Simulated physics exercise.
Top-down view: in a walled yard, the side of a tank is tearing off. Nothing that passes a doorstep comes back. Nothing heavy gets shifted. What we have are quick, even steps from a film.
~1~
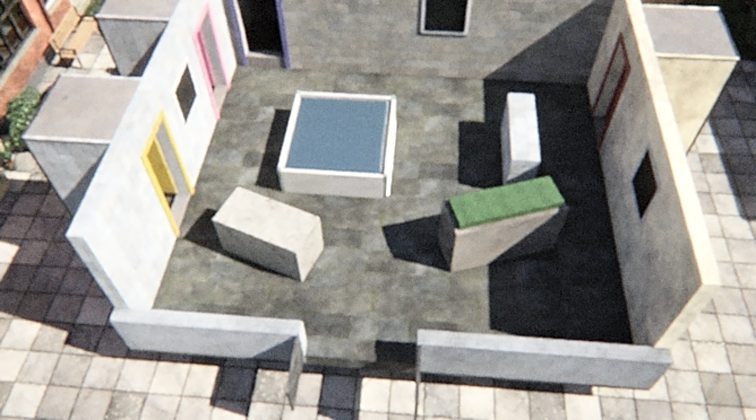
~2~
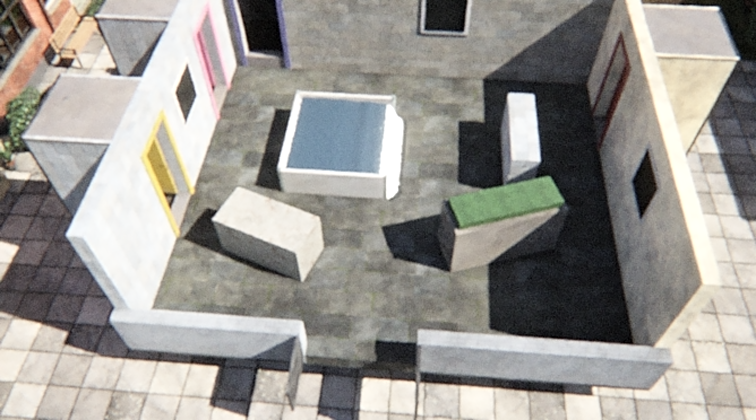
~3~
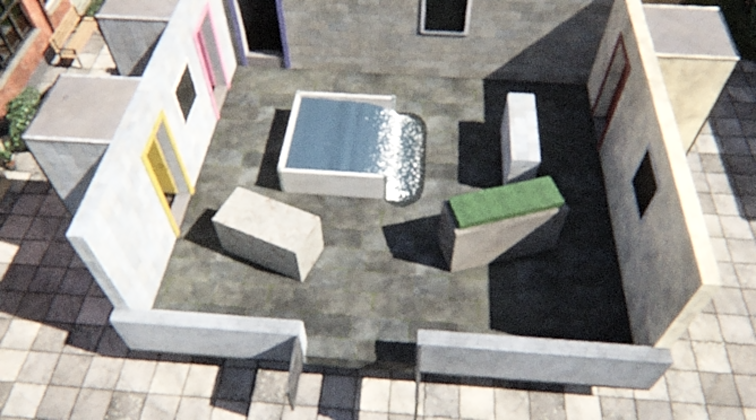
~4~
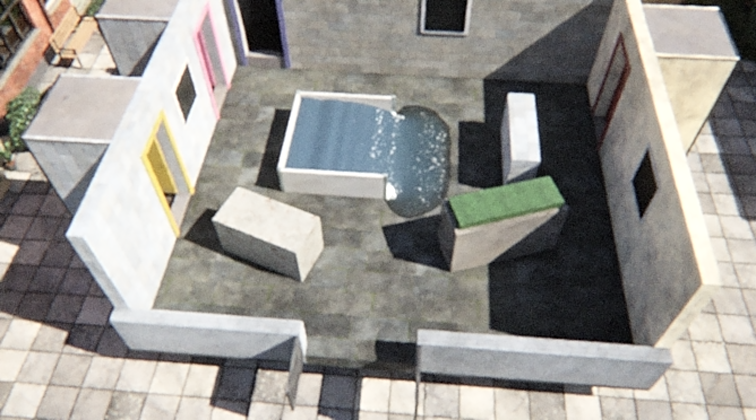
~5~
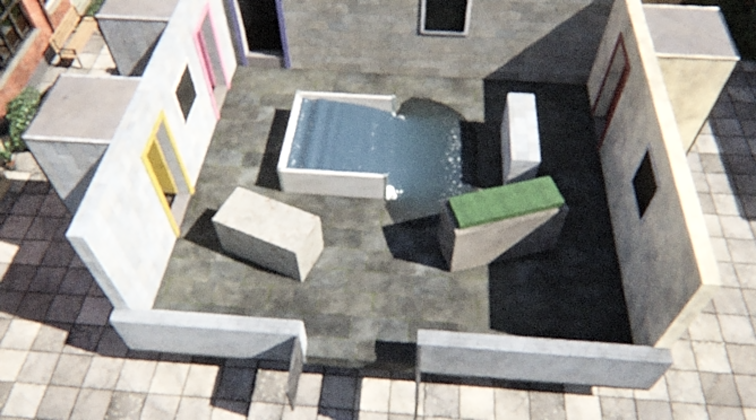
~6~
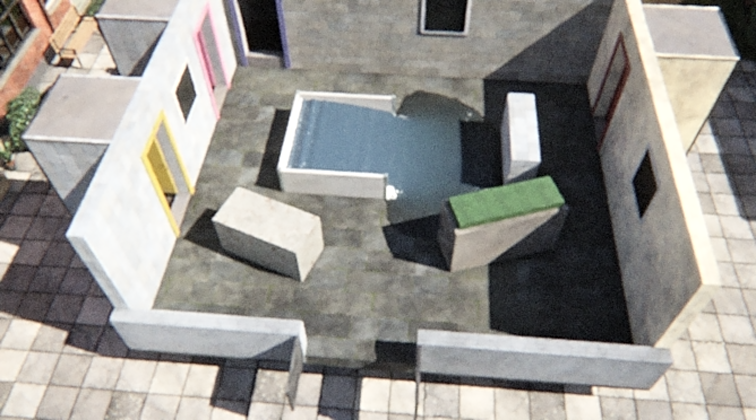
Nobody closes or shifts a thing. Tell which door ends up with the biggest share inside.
That would be the red door.
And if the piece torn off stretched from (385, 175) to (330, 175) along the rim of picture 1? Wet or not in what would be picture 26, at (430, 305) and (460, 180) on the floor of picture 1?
Point one soaked, point two left dry.
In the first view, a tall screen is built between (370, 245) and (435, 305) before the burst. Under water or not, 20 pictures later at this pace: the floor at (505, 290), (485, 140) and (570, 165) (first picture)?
Lab note - three points, in order: No flooding; flooding; flooding.
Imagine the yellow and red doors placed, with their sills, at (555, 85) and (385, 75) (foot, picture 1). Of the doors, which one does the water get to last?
It is the pink one that gets it last.
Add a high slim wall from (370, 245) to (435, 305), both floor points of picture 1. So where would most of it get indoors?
Answer: The red-painted one.
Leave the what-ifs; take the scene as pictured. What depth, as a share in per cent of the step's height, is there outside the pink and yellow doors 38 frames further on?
Approx. 0 % followed by 0 %.
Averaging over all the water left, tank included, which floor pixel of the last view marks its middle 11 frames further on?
The water centres close to (431, 157).
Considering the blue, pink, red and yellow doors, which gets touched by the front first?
Answer: The red-painted one.
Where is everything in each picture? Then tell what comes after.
The open tank at (340, 135) is whole and still, in the first frame.
Water pours out at (388, 151) and has run to (399, 120), in the second frame.
The front is at (413, 117), out from the gap at (388, 152), in the third frame.
The front is at (427, 112), out from the gap at (388, 152), in the fourth frame.
Water pours out at (388, 152) and has run to (463, 121), in the fifth frame.
The front is at (494, 133), out from the gap at (388, 152), in the sixth frame.
A moment on, water covers 20 % of the floor; yellow door not reached, pink door not reached, blue door not reached, red door not reached.
Next, water covers 25 % of the floor; yellow door not reached, pink door not reached, blue door not reached, red door not reached.
Then, water covers 35 % of the floor; yellow door not reached, pink door not reached, blue door not reached, red door a trickle in.
Later, water covers 65 % of the floor; yellow door not reached, pink door not reached, blue door wet at the sill, nothing in, red door a lot in.
In the end, water covers 90 % of the floor; yellow door wet at the sill, nothing in, pink door wet at the sill, nothing in, blue door wet at the sill, nothing in, red door a lot in; the red door has let in the most.
